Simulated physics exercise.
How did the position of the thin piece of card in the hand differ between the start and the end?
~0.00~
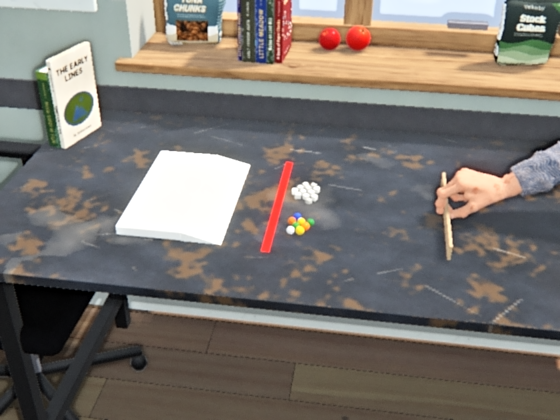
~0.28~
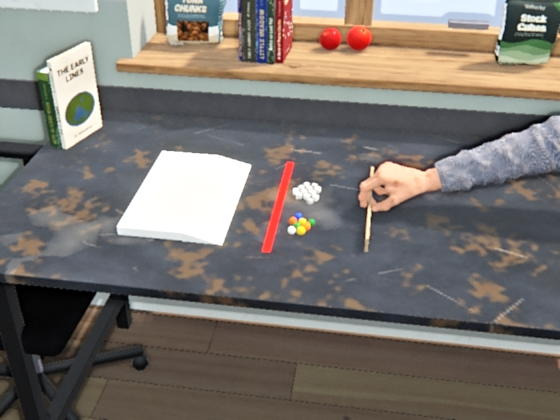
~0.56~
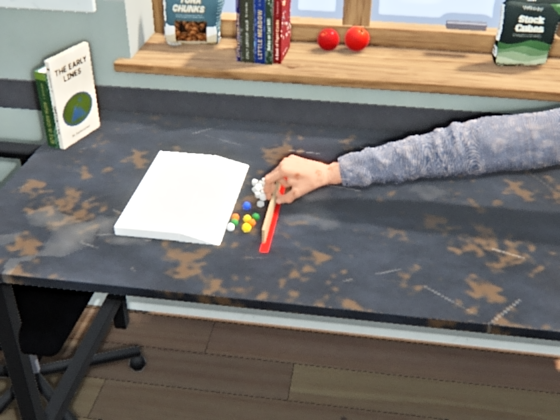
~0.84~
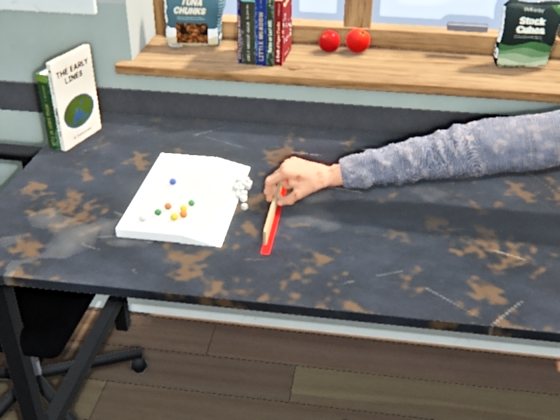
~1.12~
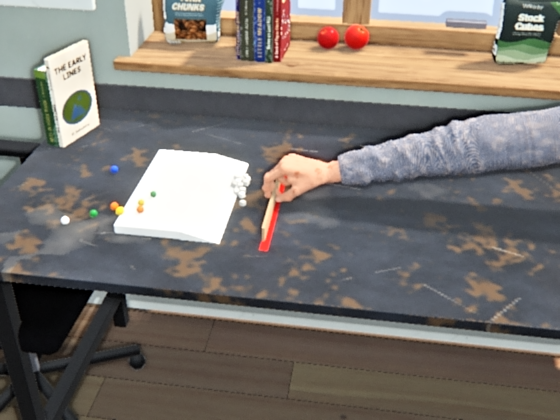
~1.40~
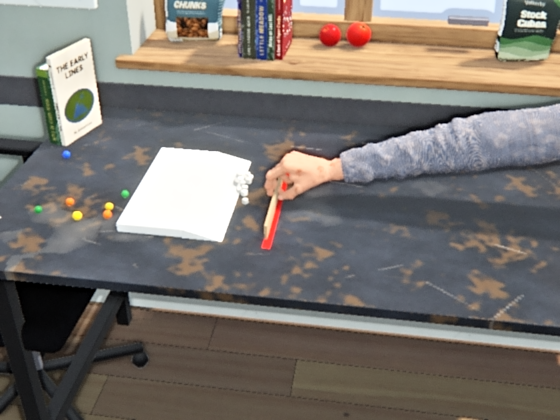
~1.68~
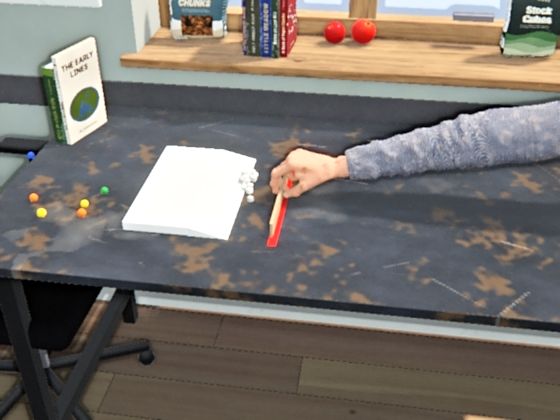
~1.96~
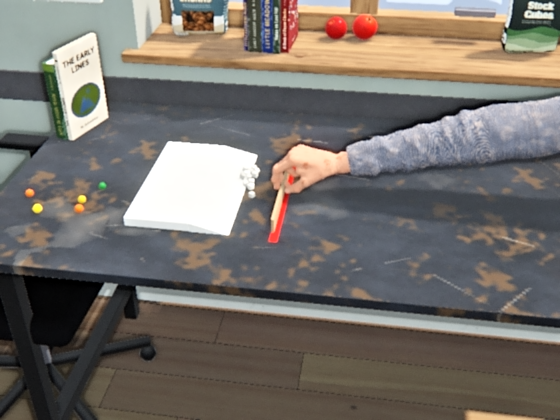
At the start the card stood on the right side of the table, well away from the red strip. By the end it was further left, held upright at the red strip near the white slab.
